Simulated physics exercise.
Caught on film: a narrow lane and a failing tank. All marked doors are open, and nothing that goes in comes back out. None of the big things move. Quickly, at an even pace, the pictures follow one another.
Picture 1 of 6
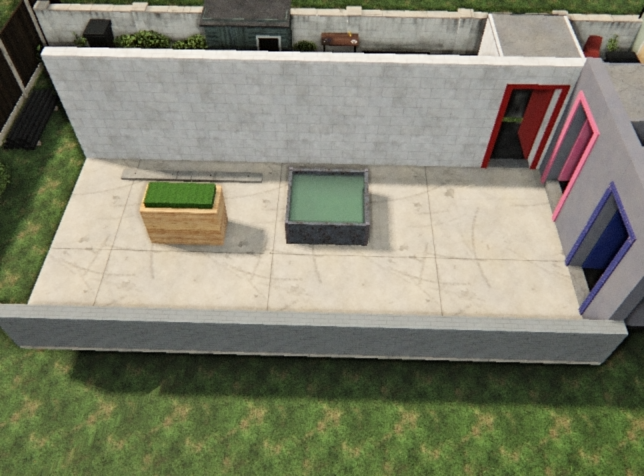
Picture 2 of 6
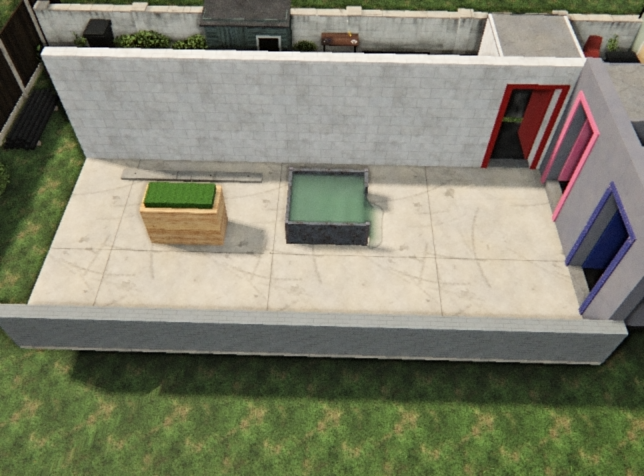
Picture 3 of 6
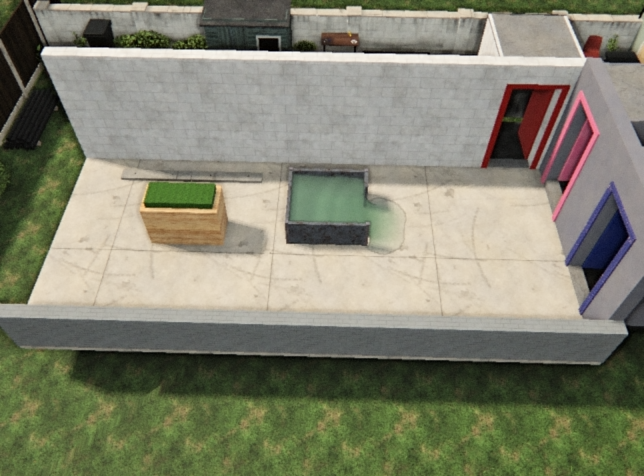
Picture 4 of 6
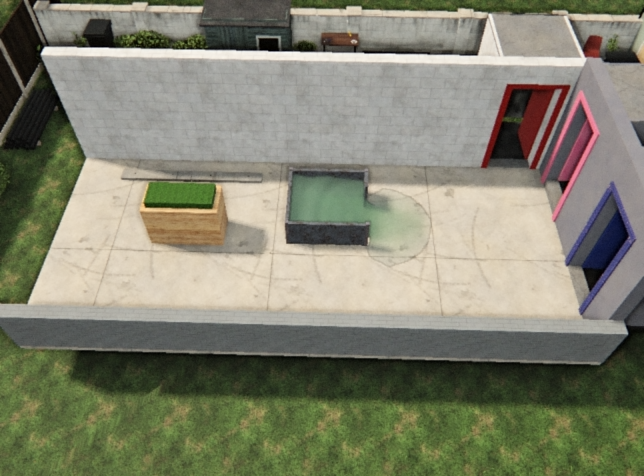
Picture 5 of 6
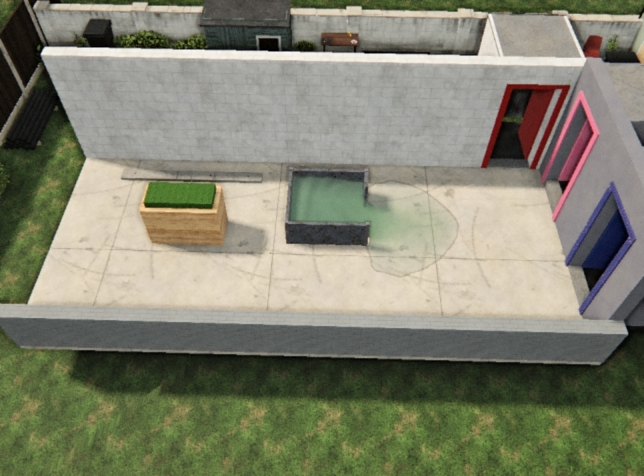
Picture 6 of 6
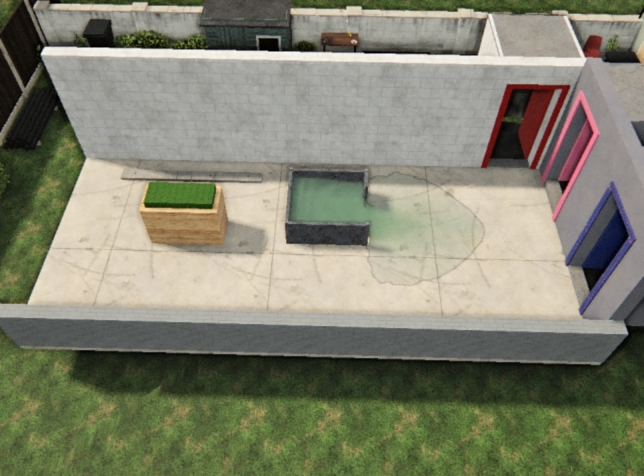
A walled concrete yard held a grass-topped wooden box and a square stone tank of green water, which opened on its right side and poured a thin, widening sheet across the floor toward the right.
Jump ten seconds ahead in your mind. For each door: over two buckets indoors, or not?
Outcome: The pink door sees two pails or less; the blue door sees more than two pails; the red door sees more than two pails.
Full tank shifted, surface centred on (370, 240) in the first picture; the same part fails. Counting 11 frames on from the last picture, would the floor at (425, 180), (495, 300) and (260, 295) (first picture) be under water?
Spared, soaked, spared.
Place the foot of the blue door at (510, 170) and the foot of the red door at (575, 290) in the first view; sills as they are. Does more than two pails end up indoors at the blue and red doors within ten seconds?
Blue door: Comes in high; red door: Comes in high.
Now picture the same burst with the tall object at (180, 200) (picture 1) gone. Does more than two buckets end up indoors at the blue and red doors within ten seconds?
My reading: Blue floods, red lets more in.
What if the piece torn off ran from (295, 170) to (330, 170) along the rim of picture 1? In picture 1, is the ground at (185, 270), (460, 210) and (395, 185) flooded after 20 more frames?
Point one not reached; point two reached; point three reached.
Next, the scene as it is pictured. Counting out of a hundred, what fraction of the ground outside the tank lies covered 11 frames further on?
Around 35 percent.
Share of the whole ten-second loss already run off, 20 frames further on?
45 per cent.
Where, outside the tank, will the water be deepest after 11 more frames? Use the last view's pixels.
I'd put it around (535, 171).
A moment on, water covers 25 % of the floor; the pink door not reached, the blue door not reached, the red door not reached.
Next, water covers 35 % of the floor; the pink door wet at the sill, nothing in, the blue door under two buckets in, the red door wet at the sill, nothing in.
Then, water covers 35 % of the floor; the pink door wet at the sill, nothing in, the blue door over two buckets in, the red door over two buckets in.
Later, water covers 35 % of the floor; the pink door wet at the sill, nothing in, the blue door over two buckets in, the red door over two buckets in.
In the end, water covers 55 % of the floor; the pink door wet at the sill, nothing in, the blue door over two buckets in, the red door far over two buckets in.
